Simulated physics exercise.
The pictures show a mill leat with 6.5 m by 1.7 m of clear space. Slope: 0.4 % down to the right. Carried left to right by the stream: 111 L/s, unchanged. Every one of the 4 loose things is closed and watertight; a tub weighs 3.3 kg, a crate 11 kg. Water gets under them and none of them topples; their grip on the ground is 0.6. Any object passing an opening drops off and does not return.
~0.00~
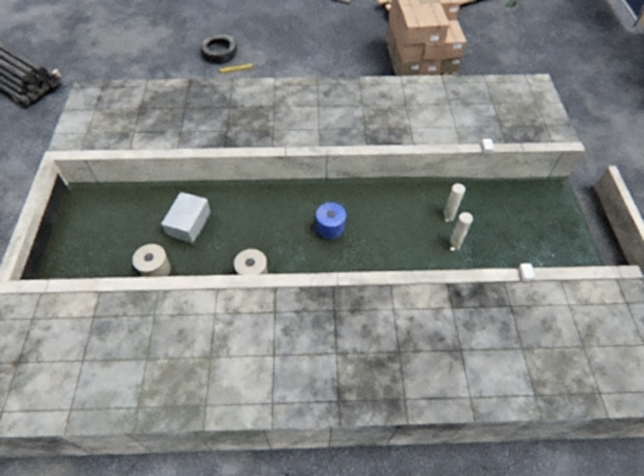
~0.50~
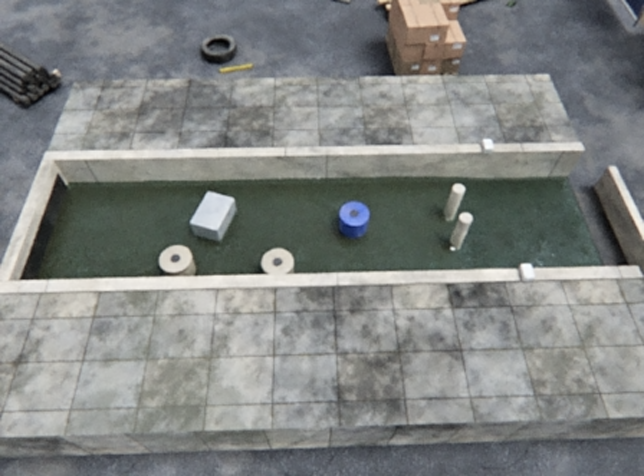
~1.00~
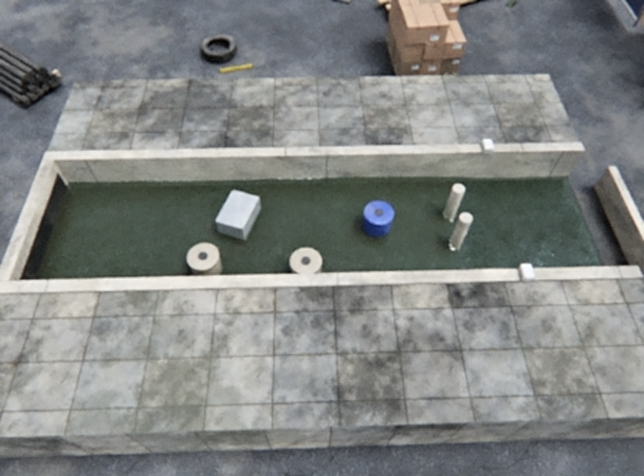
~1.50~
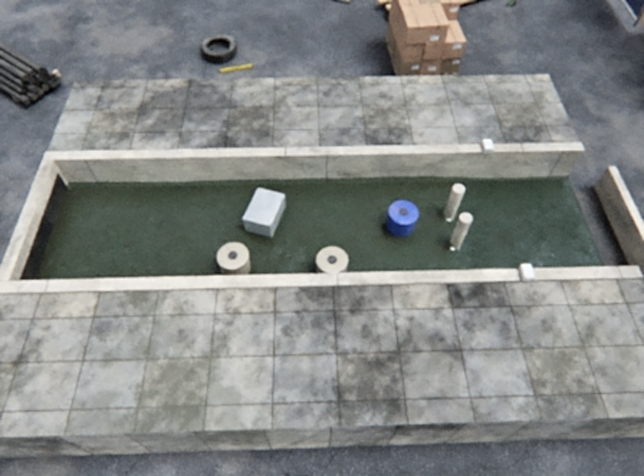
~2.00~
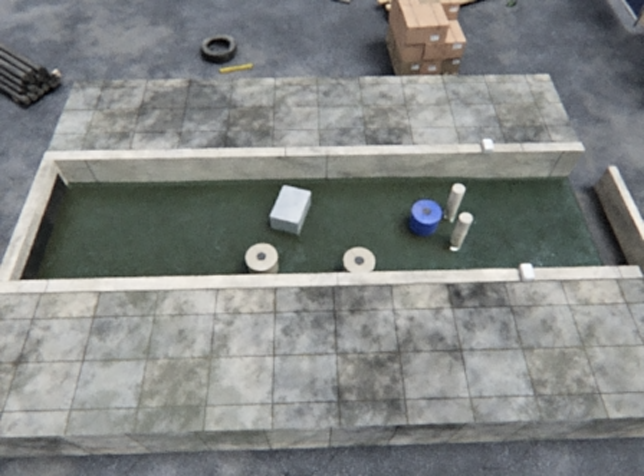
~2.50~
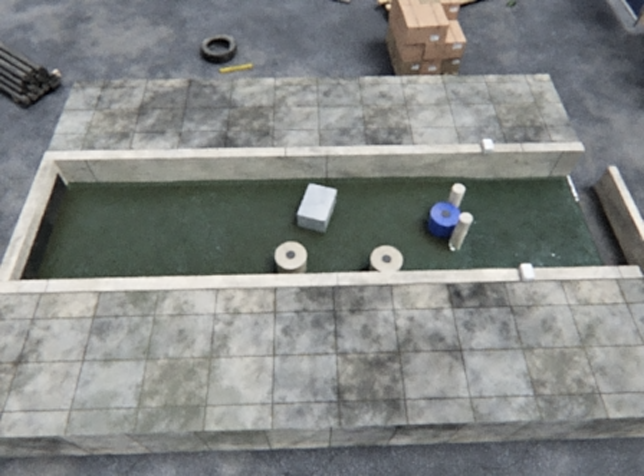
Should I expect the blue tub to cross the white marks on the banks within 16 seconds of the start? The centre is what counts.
As far as I can tell, the blue tub does not go far enough.
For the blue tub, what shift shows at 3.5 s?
140 cm or so by then.
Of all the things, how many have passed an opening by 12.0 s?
Tally: 3.
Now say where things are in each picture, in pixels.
In the first frame, the blue tub at (331, 214) floats; about 1110 L in view; 0 of 4 have shifted.
In the second frame, the blue tub at (354, 214) floats, 28 cm from its start; about 1110 L in view; 4 of 4 have shifted.
In the third frame, the blue tub at (379, 213) floats, 57 cm from its start; about 1110 L in view; 4 of 4 have shifted.
In the fourth frame, the blue tub at (403, 212), afloat, 86 cm from its start; about 1110 L in view; 4 of 4 have shifted.
In the fifth frame, the blue tub at (427, 212), afloat, 114 cm from its start; about 1100 L in view; 4 of 4 have shifted.
In the sixth frame, the blue tub at (446, 214), afloat, 137 cm from its start; about 1100 L in view; 4 of 4 have shifted.
After 3.5 s the blue tub is near (448, 215), 1.4 m from its start, afloat; 0 of 4 are over the mark; 4 afloat.
After 7.2 s the blue tub is near (448, 216), 1.4 m from its start, afloat; 3 of 4 are over the mark; 1 afloat.
After 12.0 s the blue tub is near (448, 215), 1.4 m from its start, afloat; 3 of 4 are over the mark; 1 afloat.
After 16.0 s the blue tub is near (448, 215), 1.4 m from its start, afloat; 3 of 4 are over the mark; 1 afloat.
